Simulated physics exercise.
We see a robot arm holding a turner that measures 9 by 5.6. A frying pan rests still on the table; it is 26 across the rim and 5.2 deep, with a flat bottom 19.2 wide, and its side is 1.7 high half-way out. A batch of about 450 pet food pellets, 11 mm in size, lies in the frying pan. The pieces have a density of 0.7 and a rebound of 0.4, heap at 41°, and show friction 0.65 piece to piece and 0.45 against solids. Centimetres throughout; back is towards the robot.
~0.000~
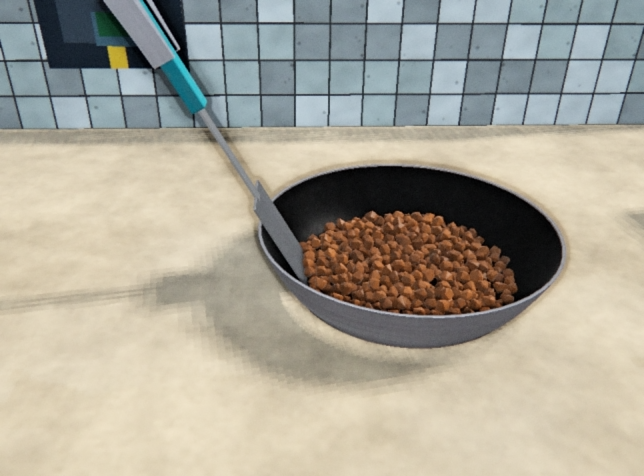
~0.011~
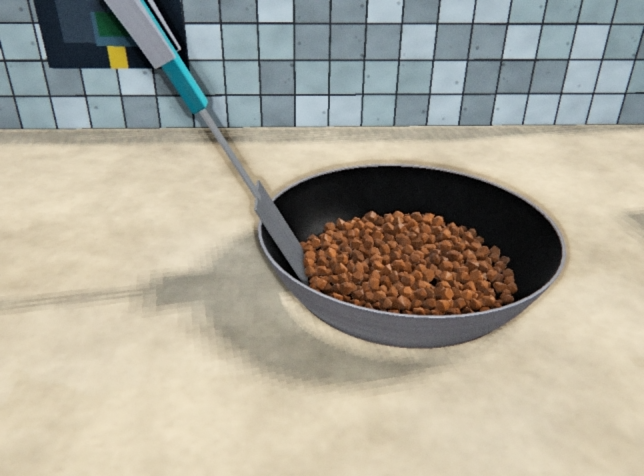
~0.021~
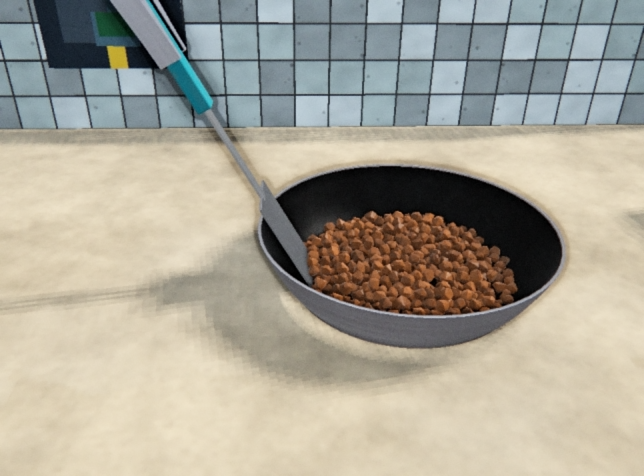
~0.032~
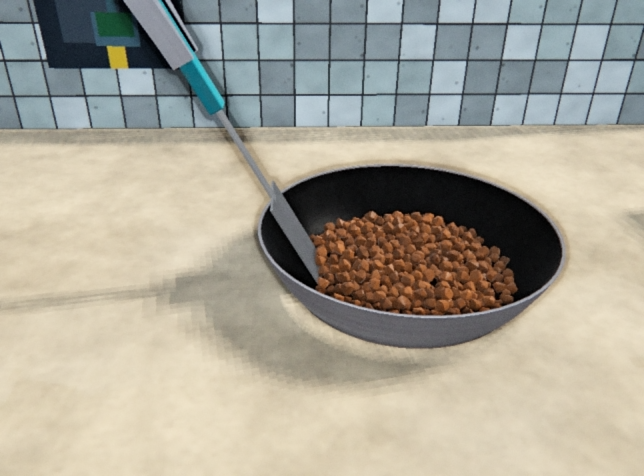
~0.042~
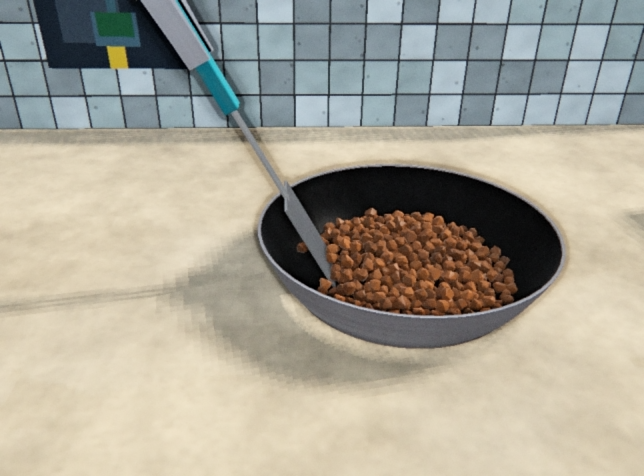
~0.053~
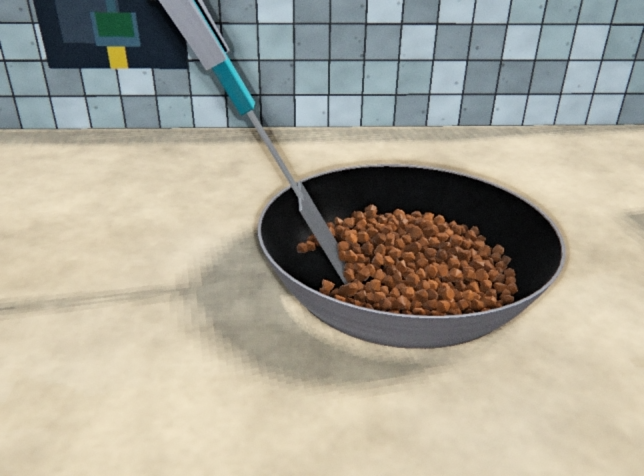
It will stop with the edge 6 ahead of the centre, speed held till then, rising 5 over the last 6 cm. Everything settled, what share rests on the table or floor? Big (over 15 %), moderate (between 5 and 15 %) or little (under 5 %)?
The share is moderate.
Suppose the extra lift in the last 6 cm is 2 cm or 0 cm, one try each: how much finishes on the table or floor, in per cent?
Roughly 5 % and then 0 %.
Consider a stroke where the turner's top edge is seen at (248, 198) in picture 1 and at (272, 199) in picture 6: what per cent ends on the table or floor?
My guess would be close to 0 per cent.
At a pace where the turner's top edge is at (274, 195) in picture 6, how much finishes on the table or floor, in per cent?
Expect about 0 per cent there.
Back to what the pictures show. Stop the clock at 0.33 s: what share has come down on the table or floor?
My estimate is roughly 6 %.
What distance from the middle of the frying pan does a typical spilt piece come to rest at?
About 36 cm out from the centre.
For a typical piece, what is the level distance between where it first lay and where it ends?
I'd estimate close to 3 centimetres.
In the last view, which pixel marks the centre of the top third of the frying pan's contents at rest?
Close to pixel (479, 240).
After 0.08 s, sloping 62°, highest piece 6 above the table; 449 in the frying pan.
After 0.12 s, sloping 62°, highest piece 7 above the table; 449 in the frying pan.
After 0.33 s, sloping 62°, highest piece 11 above the table; 417 in the frying pan, 24 on the table or floor, 8 on the blade or in flight.
After 1.38 s, sloping 62°, highest piece 5 above the table; 417 in the frying pan, 32 on the table or floor.
In the end, 417 in the frying pan, 32 on the table or floor. That is 7 % on the table or floor.
